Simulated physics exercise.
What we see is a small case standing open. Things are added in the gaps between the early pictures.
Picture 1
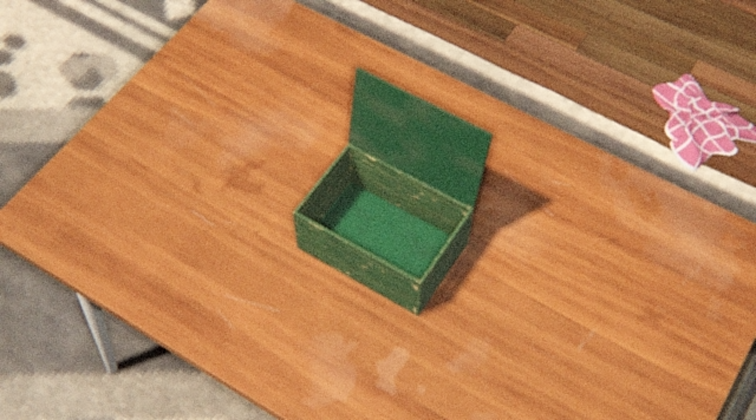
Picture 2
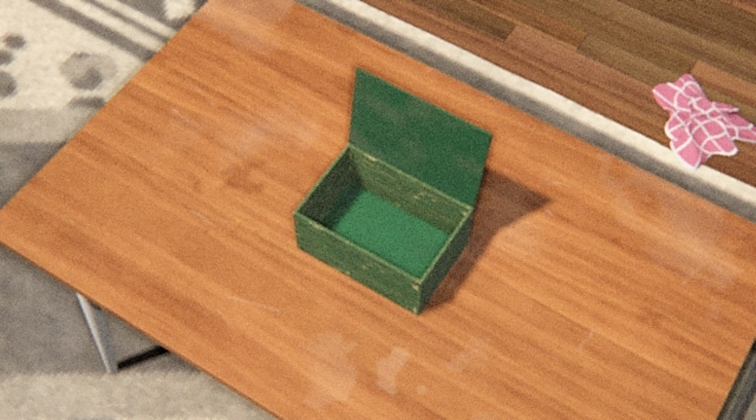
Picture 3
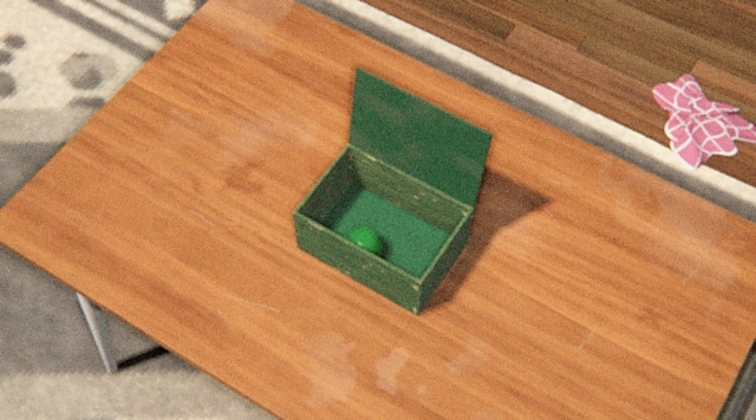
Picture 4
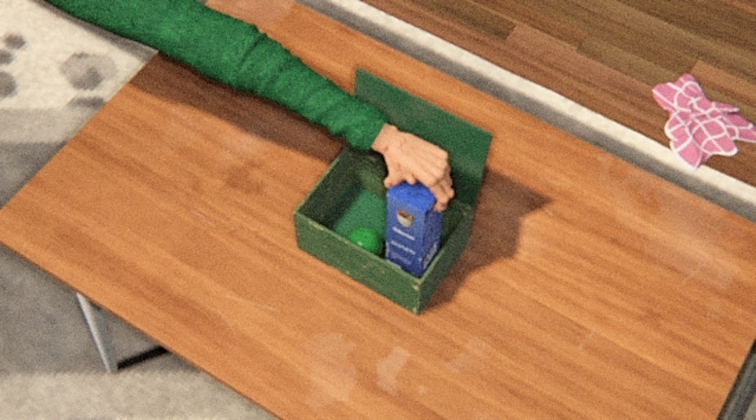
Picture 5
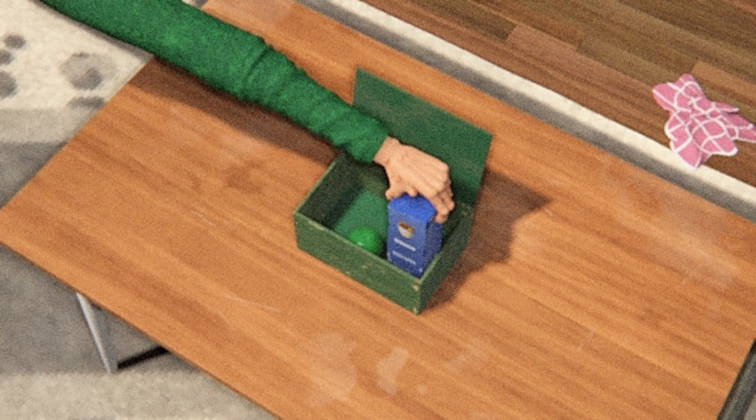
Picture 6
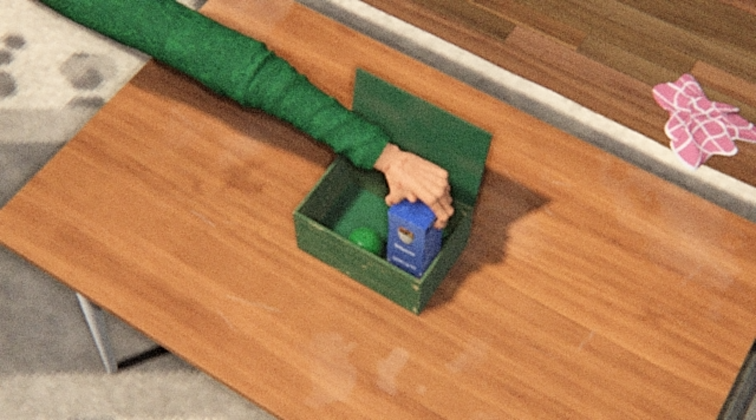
A hand lowers a blue carton into an open green box beside a green ball.
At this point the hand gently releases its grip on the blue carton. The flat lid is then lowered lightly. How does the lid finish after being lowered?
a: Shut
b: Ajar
b, ajar.
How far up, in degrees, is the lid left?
I'd put it at roughly 55°.
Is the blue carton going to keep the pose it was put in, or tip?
Looking at the last picture, the blue carton is left as set.
Then, 1.20 s past the last view, lid starting down.
Then, 1.60 s past the last view, lid 56° above the rim.
Then, 3.70 s past the last view, blue carton resting near (415, 239).
Finally, lid 57° above the rim; both still in place. Final places as the last picture's camera would see them, blue carton near (416, 238).
